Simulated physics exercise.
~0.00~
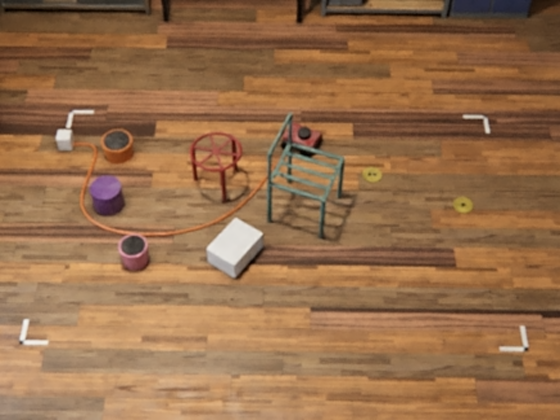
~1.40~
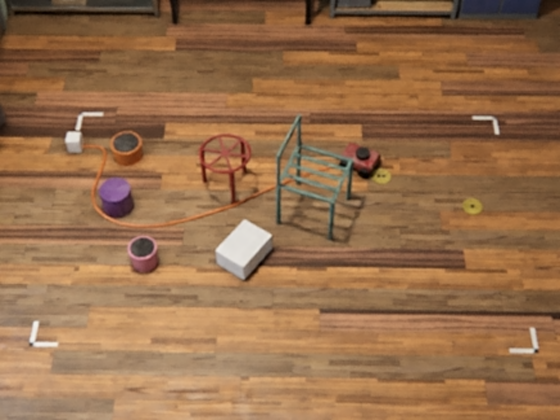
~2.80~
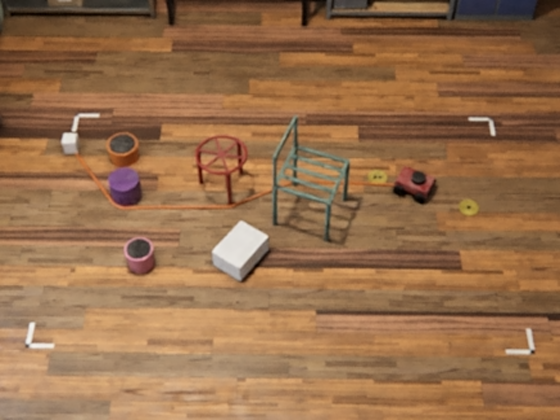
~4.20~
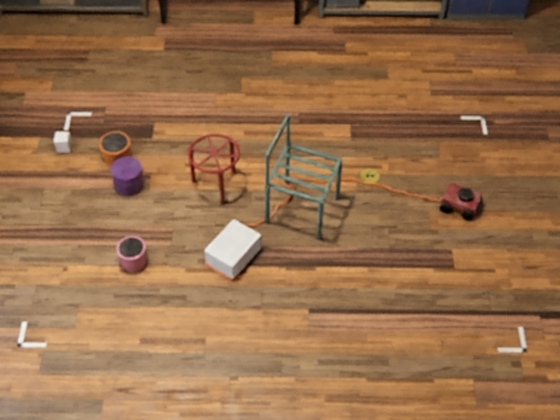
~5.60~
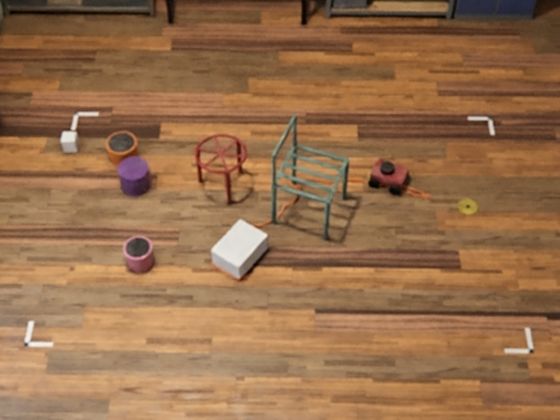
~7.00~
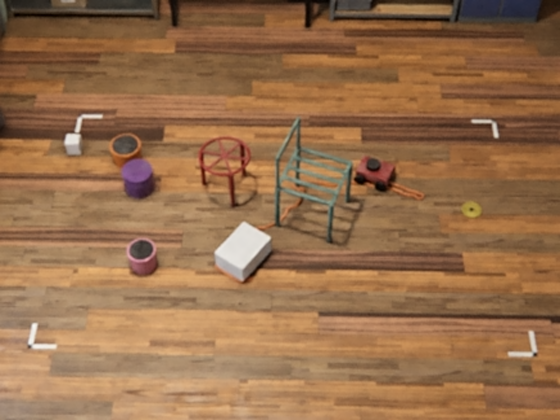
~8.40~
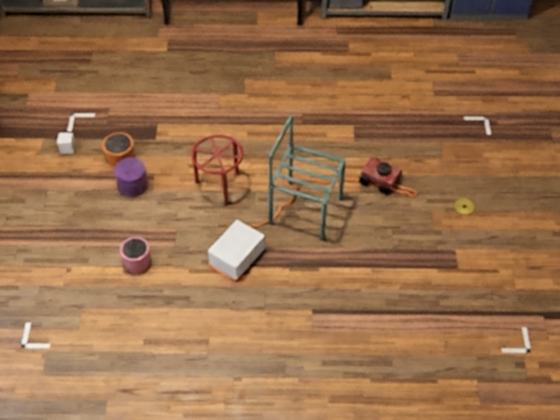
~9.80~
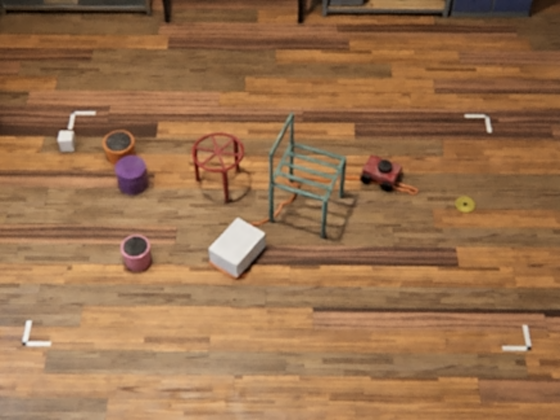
A small red cart trailing an orange cord rolled right past a teal chair to the farther yellow mark, dragging the purple tub slightly right and up toward the orange pot, then rolled back left and stopped near the chair, its cord pulled loose.
